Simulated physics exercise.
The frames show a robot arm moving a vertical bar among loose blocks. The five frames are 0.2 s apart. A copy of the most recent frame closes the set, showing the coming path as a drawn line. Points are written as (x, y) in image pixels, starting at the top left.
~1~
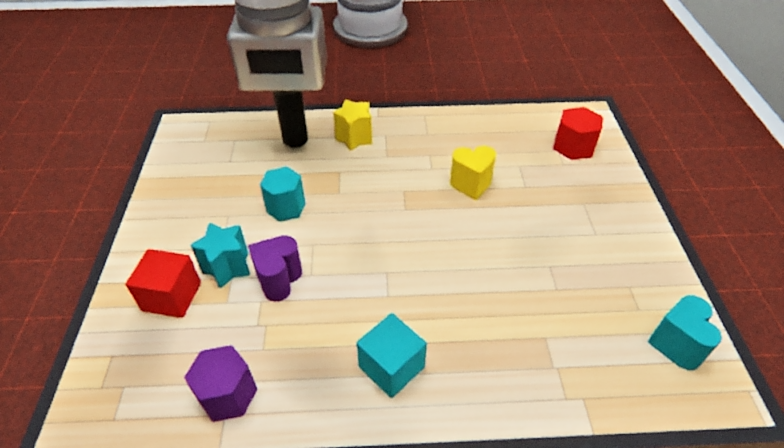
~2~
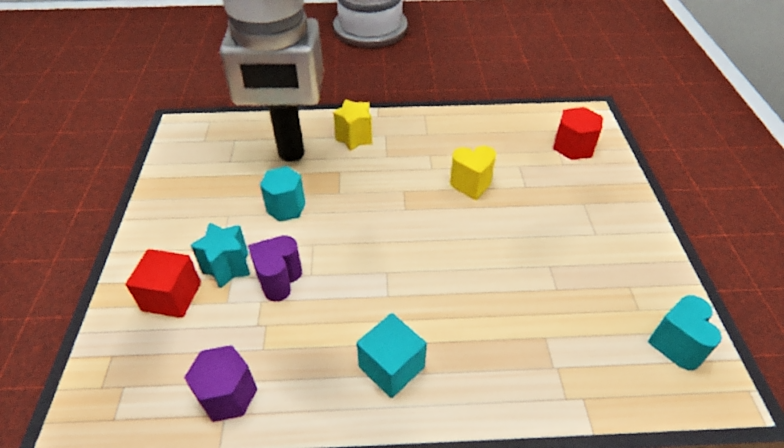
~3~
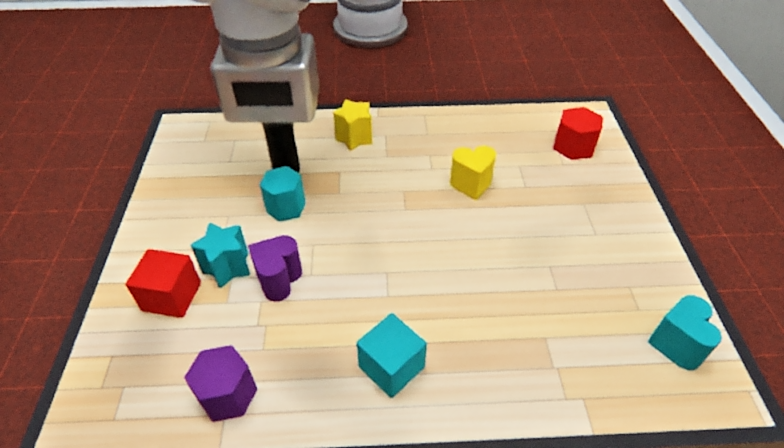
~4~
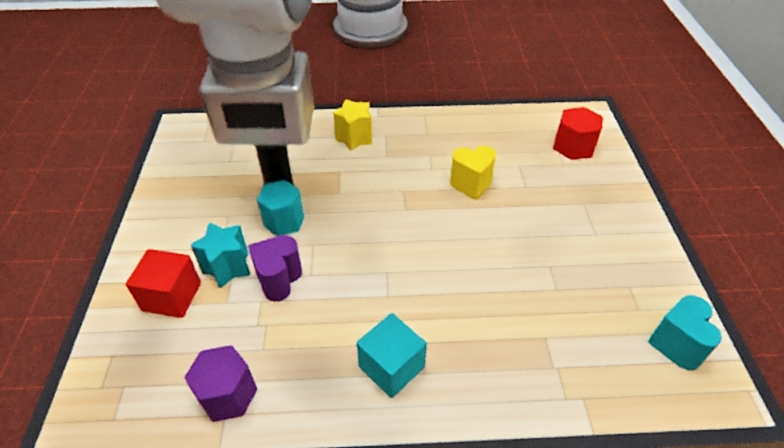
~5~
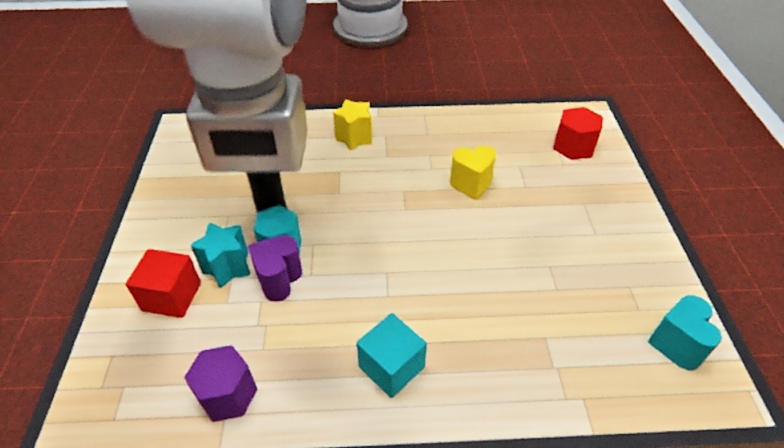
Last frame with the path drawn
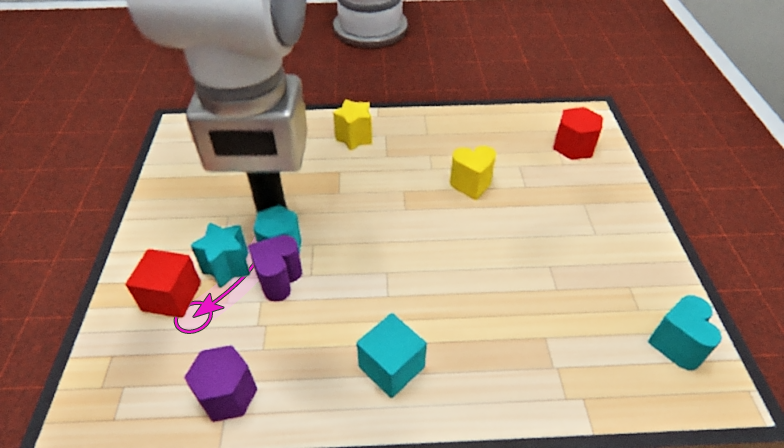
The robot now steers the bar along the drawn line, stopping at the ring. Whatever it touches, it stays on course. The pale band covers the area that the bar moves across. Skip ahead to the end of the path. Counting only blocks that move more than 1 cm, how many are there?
The push moves three or more blocks more than 1 cm.
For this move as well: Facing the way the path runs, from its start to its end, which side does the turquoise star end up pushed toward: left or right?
Gets pushed right.
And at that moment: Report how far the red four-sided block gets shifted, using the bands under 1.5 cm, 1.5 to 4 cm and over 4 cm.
That one ends up 1.5 to 4 cm from where it is now.
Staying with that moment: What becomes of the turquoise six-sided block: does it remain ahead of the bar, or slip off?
The bar has moved past the turquoise six-sided block by the time the path ends.
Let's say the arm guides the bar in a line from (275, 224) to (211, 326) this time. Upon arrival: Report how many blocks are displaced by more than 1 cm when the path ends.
Blocks that move over 1 cm: Three or more.
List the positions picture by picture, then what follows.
Bar's lower end (296, 140); red four-sided block (158, 269); turquoise star (218, 240); purple heart-shaped block (272, 253); turquoise six-sided block (280, 179), in the first frame.
Bar (292, 153); blocks still, in the second frame.
Bar (287, 170); blocks still, in the third frame.
Bar (281, 191); turquoise six-sided block (278, 194), in the fourth frame.
Bar (273, 216); red four-sided block (158, 269); turquoise star (218, 240); purple heart-shaped block (272, 253); turquoise six-sided block (275, 221), in the fifth frame.
Drawn move, from (275, 224) through (260, 256) and (233, 288) to (193, 317).
What follows on the original path. One third of the way, bar (257, 249); purple heart-shaped block (279, 281), turned 20° clockwise; turquoise six-sided block (276, 248), turned 30° anticlockwise.
Two thirds of the way, bar (229, 281); red four-sided block (142, 271), turned 15° anticlockwise; turquoise star (193, 249), turned 40° clockwise; purple heart-shaped block (280, 283), turned 20° clockwise; turquoise six-sided block (278, 249), turned 35° anticlockwise.
At the end, bar (190, 310); red four-sided block (134, 270), turned 30° anticlockwise; turquoise star (187, 252), turned 70° clockwise; purple heart-shaped block (280, 283), turned 20° clockwise; turquoise six-sided block (278, 249), turned 35° anticlockwise.
